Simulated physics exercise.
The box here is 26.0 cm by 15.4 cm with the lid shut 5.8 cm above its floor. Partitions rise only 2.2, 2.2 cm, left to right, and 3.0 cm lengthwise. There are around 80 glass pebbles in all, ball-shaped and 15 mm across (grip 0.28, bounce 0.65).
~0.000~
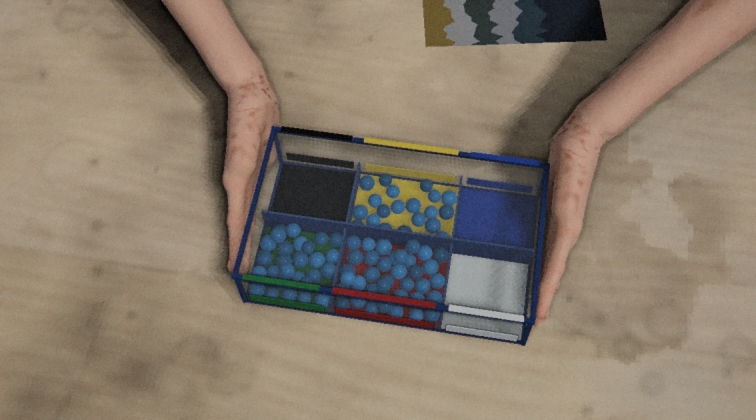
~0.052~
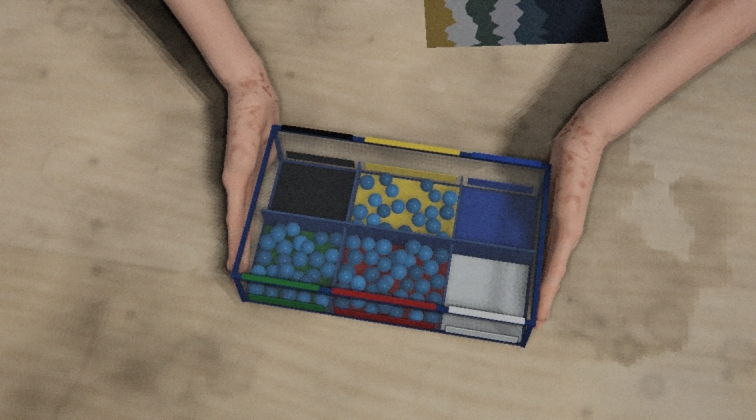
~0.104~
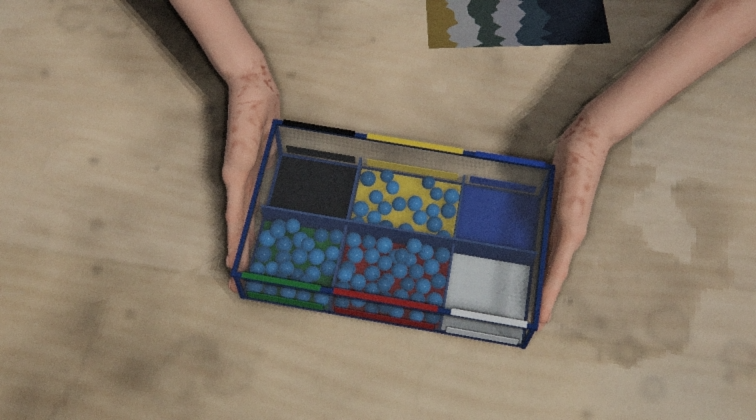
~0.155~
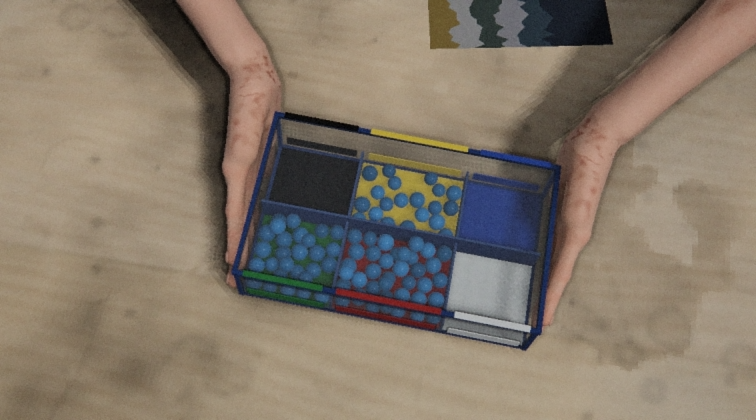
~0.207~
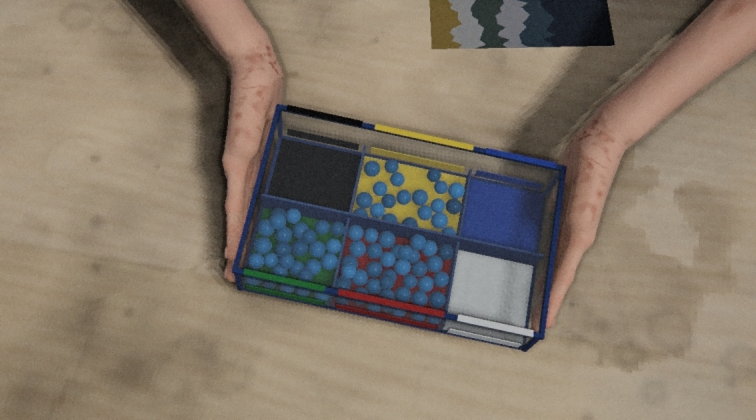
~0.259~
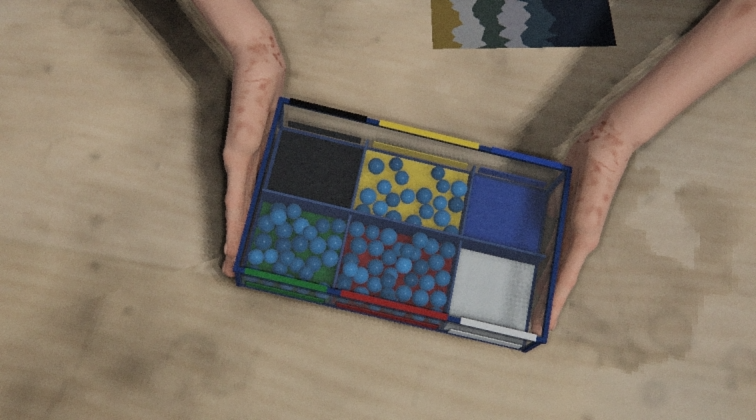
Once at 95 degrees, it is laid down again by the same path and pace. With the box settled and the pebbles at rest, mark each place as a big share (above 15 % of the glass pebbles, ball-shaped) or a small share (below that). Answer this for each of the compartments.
Red: Big share. Blue: Small share. Green: Small share. Yellow: Small share. White: Big share. Black: Small share.
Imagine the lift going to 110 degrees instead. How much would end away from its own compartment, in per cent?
Roughly 90 %.
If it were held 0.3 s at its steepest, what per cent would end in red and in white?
Red 30, white 65.
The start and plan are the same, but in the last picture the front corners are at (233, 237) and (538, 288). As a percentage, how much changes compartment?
That gives some 65 per cent.
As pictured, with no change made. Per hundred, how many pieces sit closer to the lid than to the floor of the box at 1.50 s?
I'd say around 40 percent of the pieces.
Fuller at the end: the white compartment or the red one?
Result: White has more.
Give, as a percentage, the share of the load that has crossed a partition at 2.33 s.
My estimate is some 90 percent.
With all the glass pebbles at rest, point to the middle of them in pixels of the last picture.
At about (477, 301).
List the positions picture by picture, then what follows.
Box tilt 0 degrees, front corners at (237, 275) and (530, 319); red 45 %, green 30 %, yellow 25 %, in the first frame.
Box tilt 1 degrees, front corners at (236, 274) and (531, 321), in the second frame.
Box tilt 3 degrees, front corners at (236, 273) and (533, 325), lowest corner right front, in the third frame.
Box tilt 7 degrees, front corners at (237, 271) and (537, 329), lowest corner right front, in the fourth frame.
Box tilt 10 degrees, front corners at (238, 269) and (539, 334), lowest corner right front, in the fifth frame.
Box tilt 14 degrees, front corners at (239, 268) and (542, 338), lowest corner right front; red 45 %, green 30 %, yellow 25 %. The box's pace is about 70 degrees a second, in the sixth frame.
After 1.50 s, tilt 95 degrees; red 30 %, green 30 %, yellow 25 %, white 20 %.
After 2.33 s, tilt 43 degrees; red 25 %, white 65 %.
After 3.17 s, tilt 0 degrees; red 25 %, white 65 %.
At rest (4.1 s), red 25 %, blue 0 %, green 0 %, yellow 0 %, white 65 %, black 0 %.
